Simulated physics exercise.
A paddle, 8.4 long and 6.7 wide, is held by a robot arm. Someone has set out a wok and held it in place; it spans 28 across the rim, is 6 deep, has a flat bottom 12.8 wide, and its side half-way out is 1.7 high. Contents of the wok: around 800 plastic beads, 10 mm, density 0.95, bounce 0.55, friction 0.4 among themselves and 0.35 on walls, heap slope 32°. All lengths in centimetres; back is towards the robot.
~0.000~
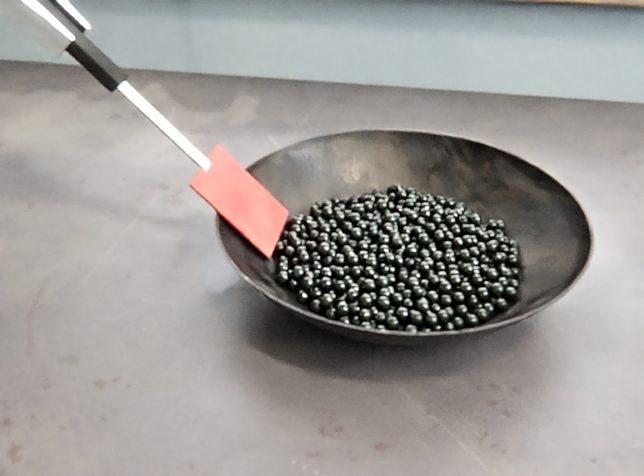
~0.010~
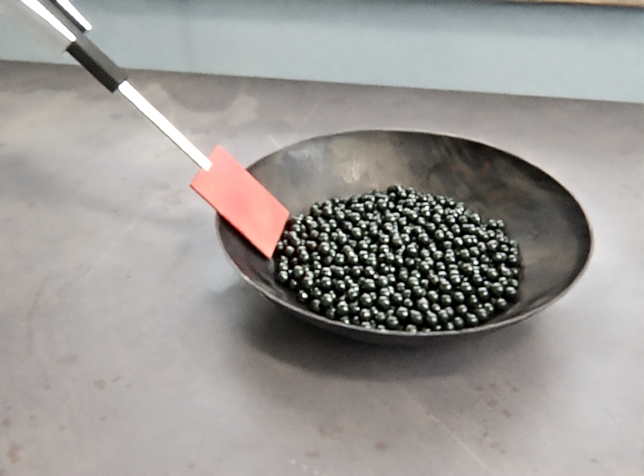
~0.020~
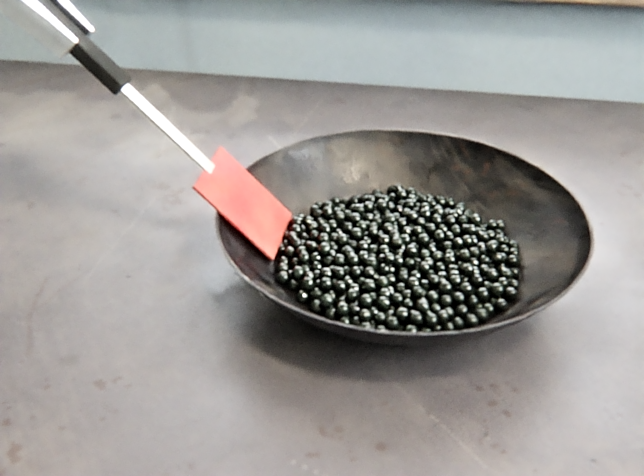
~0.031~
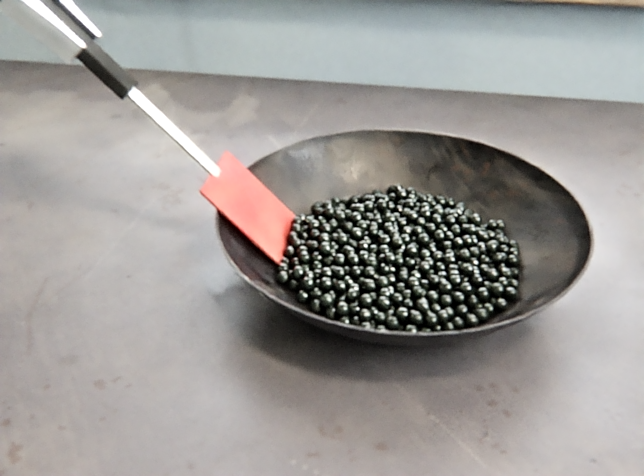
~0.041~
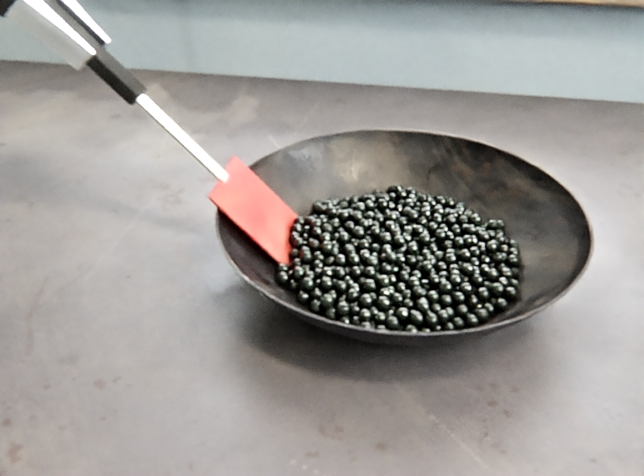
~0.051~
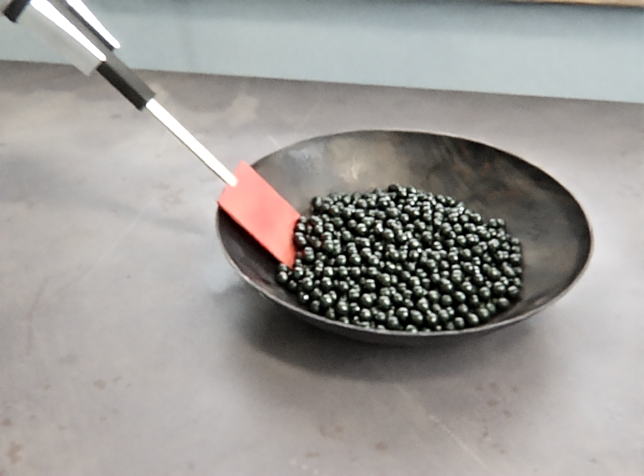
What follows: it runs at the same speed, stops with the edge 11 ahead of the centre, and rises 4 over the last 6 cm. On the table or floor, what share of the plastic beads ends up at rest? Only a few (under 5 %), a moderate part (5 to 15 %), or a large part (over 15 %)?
A large part.
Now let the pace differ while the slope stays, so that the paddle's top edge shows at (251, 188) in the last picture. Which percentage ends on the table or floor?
Some 30 per cent.
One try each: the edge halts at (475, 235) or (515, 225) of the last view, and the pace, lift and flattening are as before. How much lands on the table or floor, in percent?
Try 1: Approx. 0 %; try 2: Approx. 10 %.
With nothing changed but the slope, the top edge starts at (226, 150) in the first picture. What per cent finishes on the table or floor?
I'd estimate around 20 per cent.
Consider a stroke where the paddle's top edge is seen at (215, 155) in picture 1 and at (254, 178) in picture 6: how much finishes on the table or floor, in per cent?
25 per cent.
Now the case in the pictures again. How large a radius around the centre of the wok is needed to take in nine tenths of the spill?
It comes to about 55 cm.
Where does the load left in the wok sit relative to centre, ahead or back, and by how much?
It sits some 2.5 centimetres ahead of centre.
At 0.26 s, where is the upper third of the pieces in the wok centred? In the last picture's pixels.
I'd say close to (501, 237).
After 0.16 s, sloping 46°, highest piece 5 above the table; 800 in the wok.
After 0.26 s, sloping 46°, highest piece 6 above the table; 800 in the wok.
After 0.52 s, sloping 46°, highest piece 10 above the table; 627 in the wok, 82 on the table or floor, 91 on the blade or in flight.
After 1.57 s, sloping 46°, highest piece 5 above the table; 627 in the wok, 173 on the table or floor.
At rest, 627 in the wok, 173 on the table or floor. That is 22 % on the table or floor.
